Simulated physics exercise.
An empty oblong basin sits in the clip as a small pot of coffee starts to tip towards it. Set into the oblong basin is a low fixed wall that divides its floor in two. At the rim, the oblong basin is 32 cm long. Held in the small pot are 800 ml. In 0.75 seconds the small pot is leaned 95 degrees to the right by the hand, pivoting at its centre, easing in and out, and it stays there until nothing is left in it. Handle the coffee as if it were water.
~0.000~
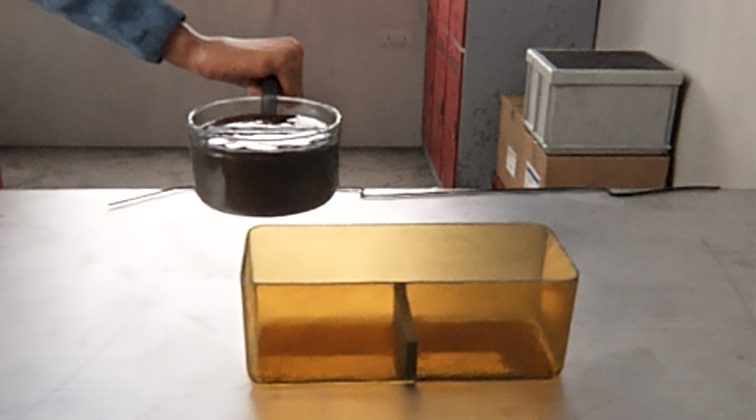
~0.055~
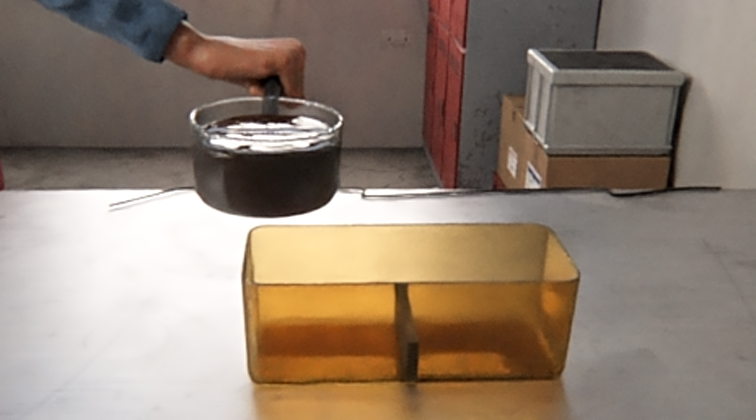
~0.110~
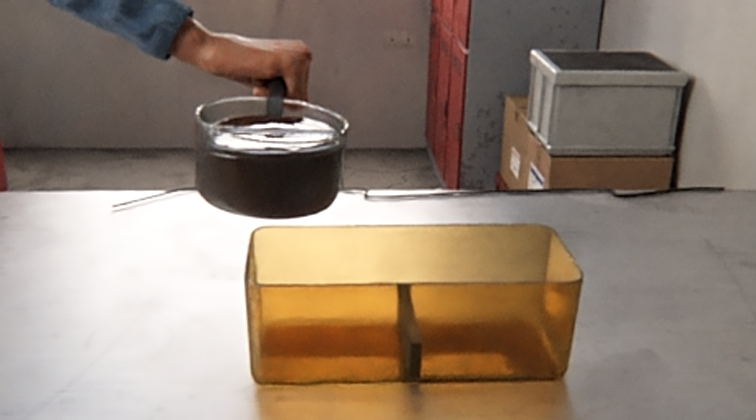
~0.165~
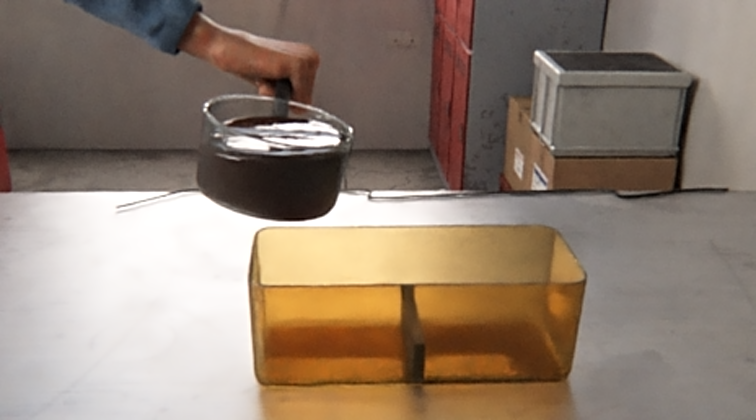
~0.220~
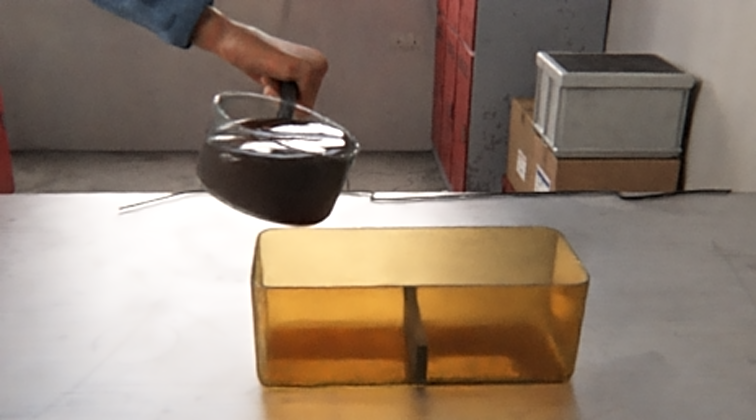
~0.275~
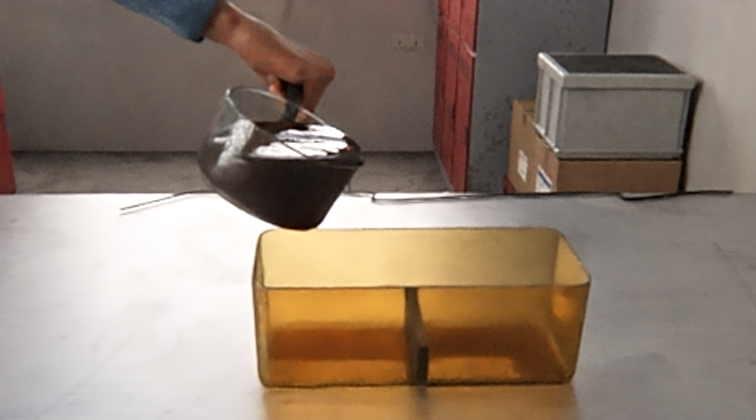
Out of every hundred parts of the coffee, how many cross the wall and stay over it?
About 29 in every hundred.
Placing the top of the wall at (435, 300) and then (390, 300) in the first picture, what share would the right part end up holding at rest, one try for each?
One try each: Around 5 percent and then around 45 percent.
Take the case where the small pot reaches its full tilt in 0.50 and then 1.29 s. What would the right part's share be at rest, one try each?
Near 20 in a hundred on the first go and near 40 in a hundred on the second.
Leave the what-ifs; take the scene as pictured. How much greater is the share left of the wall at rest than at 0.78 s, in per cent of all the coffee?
About 16 percent, give or take.
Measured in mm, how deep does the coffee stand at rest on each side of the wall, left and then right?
Left part: About 30 mm; right part: About 12 mm.
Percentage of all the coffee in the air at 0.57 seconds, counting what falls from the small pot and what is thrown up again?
Share: Roughly 30 per cent.
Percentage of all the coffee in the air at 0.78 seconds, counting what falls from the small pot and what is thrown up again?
Close to 6 per cent.
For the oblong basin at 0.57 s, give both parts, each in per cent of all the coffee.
Near 16 on the left, 12 on the right.
After 0.57 s the tilt is 82° and 41 per cent is still to pour, 17 is left of the wall and 13 right of it.
After 0.78 s the tilt is 95° and 11 per cent is still to pour, 55 is left of the wall and 28 right of it.
After 1.01 s the tilt is 95° and 3 per cent is still to pour, 66 is left of the wall and 29 right of it.
After 1.25 s the tilt is 95° and 1 per cent is still to pour, 69 is left of the wall and 29 right of it.
In the end 70 per cent lies left of the wall, 29 right of it and 1 outside.
